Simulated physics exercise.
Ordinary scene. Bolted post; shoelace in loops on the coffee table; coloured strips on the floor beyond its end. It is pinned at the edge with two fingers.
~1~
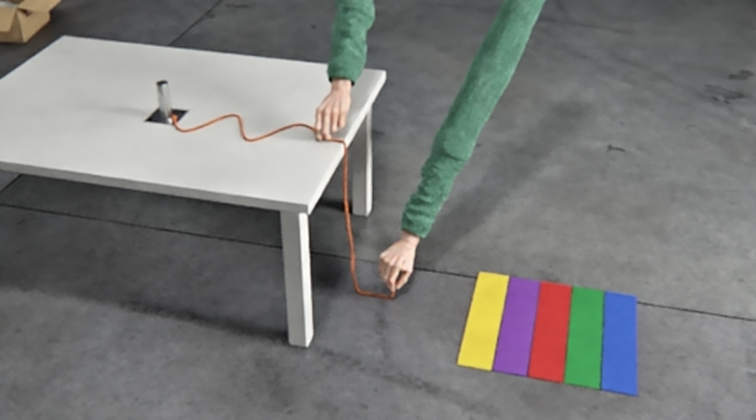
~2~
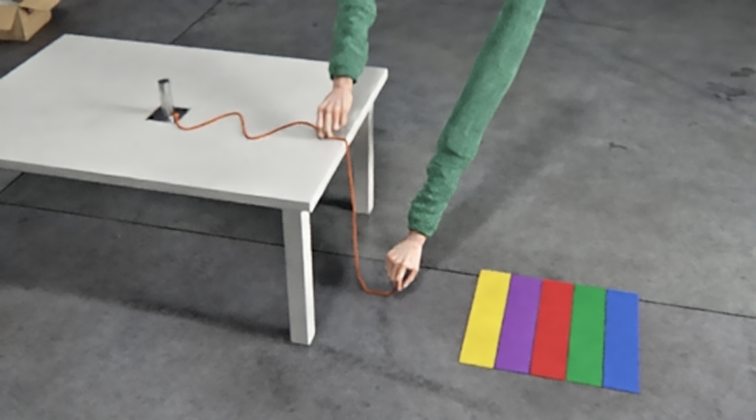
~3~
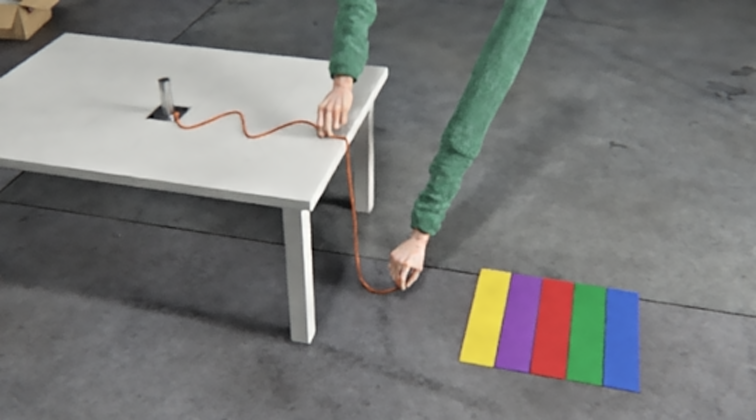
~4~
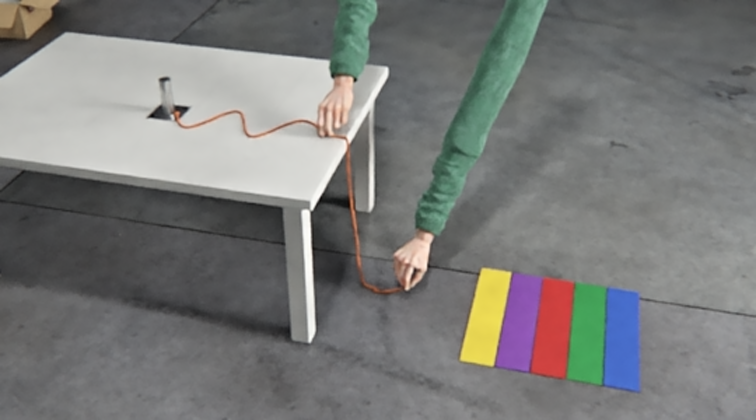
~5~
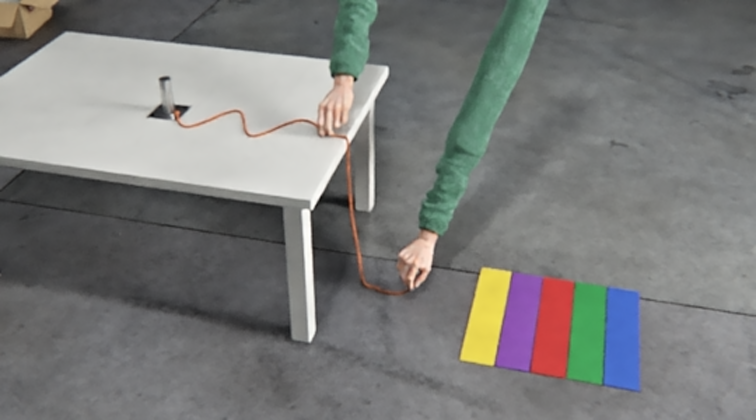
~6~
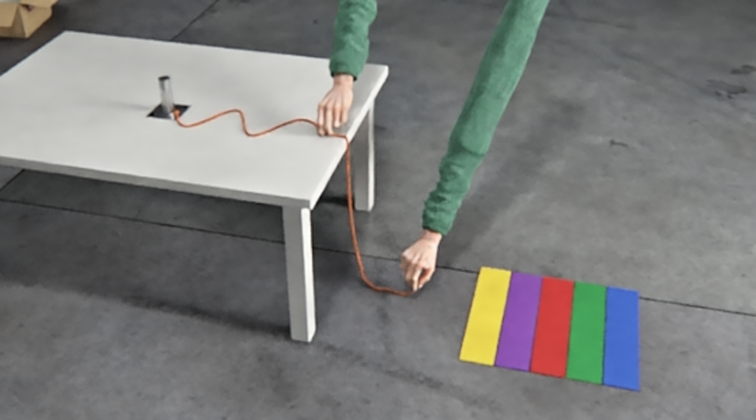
On a white coffee table, one hand pinned an orange shoelace at the edge while the other, down near the floor, drew its end slightly right, toward the coloured strips.
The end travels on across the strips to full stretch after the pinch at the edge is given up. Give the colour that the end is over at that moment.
The end is over blue.
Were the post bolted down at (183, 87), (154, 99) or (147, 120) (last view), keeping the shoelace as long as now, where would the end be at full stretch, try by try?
Try by try, around (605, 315), (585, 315) and (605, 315).
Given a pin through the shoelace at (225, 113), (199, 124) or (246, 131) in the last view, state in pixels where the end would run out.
Result per try (px, approx.): (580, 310); (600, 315); (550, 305).
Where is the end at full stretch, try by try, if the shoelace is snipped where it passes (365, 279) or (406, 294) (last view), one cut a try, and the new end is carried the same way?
Roughly (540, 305), then roughly (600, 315).
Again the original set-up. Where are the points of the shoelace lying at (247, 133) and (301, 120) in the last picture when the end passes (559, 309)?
They end up at (313, 128) and at (357, 161).
Early on, end near (559, 309); over red.
Midway, end near (598, 315); over green.
At the end of the slack, end near (622, 319); over blue. It gets as far as the blue strip.
